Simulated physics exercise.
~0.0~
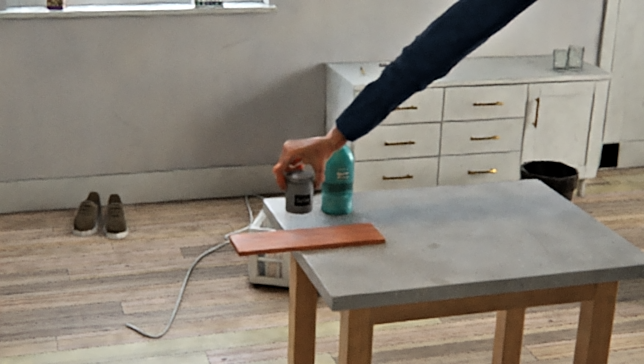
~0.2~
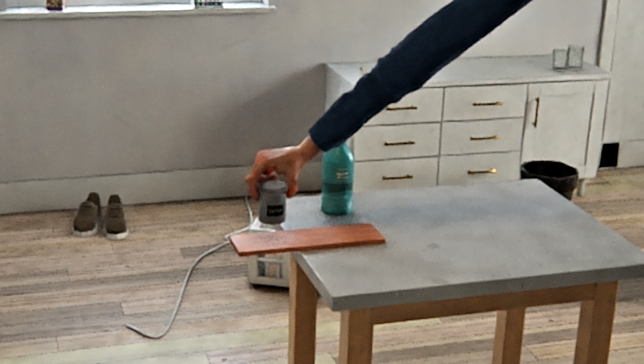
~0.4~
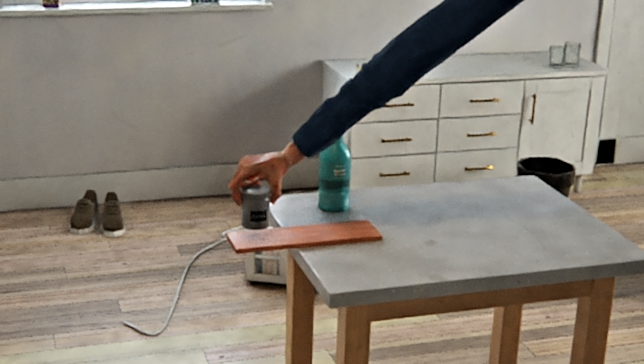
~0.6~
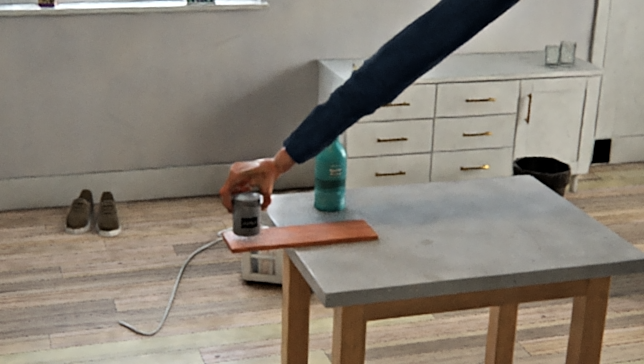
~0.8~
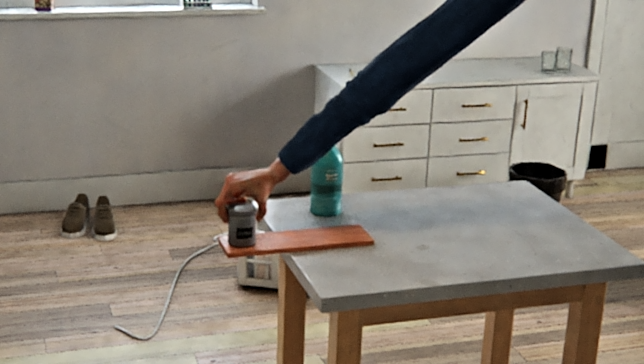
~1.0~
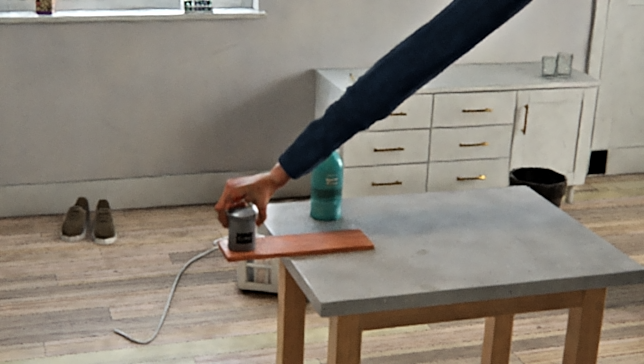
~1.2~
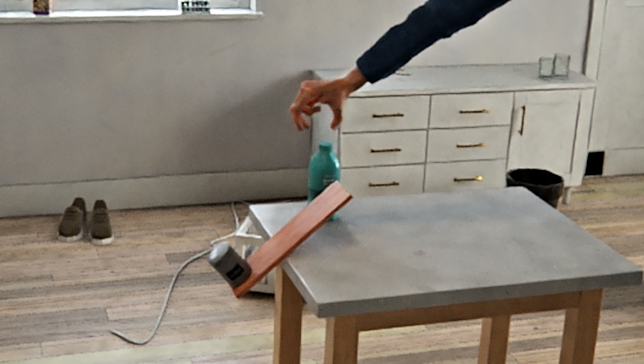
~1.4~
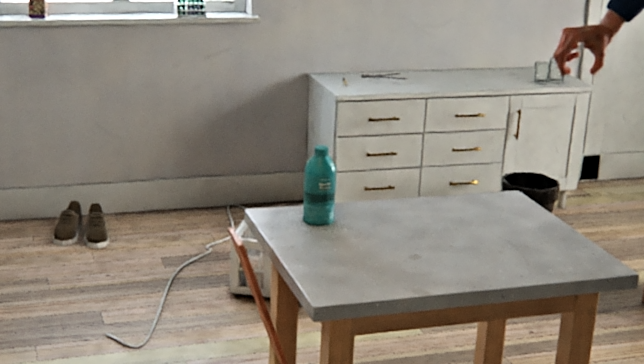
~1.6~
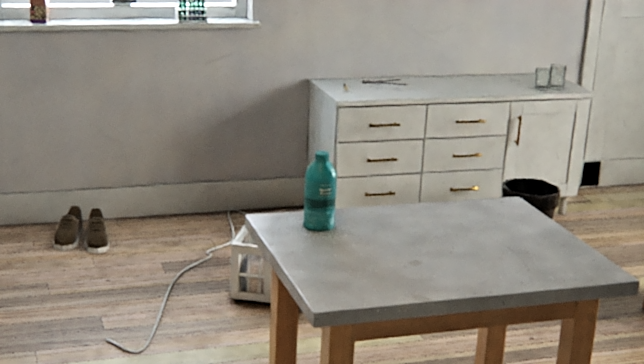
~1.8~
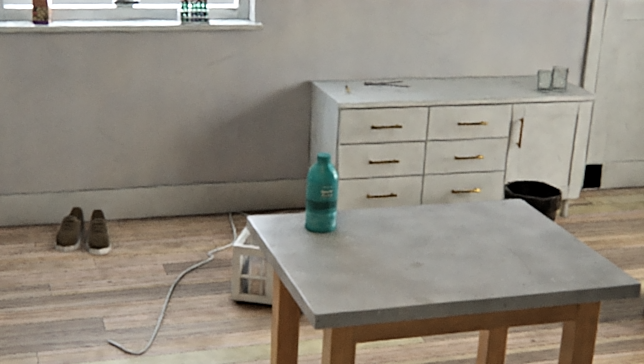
An orange plank juts out past the left edge of a grey-topped wooden table, seen from slightly above by a gently swaying camera in a room with a pale drawer cabinet, a black bin and a pair of shoes by the wall. A turquoise bottle stands on the table behind it. A dark-sleeved arm carries a grey jar leftward and lowers it upright onto the plank's overhanging end. The hand lets go, and the plank tips steeply, the jar leaning with it. As the hand withdraws rightward, both drop off the edge and out of sight, leaving the bottle standing.
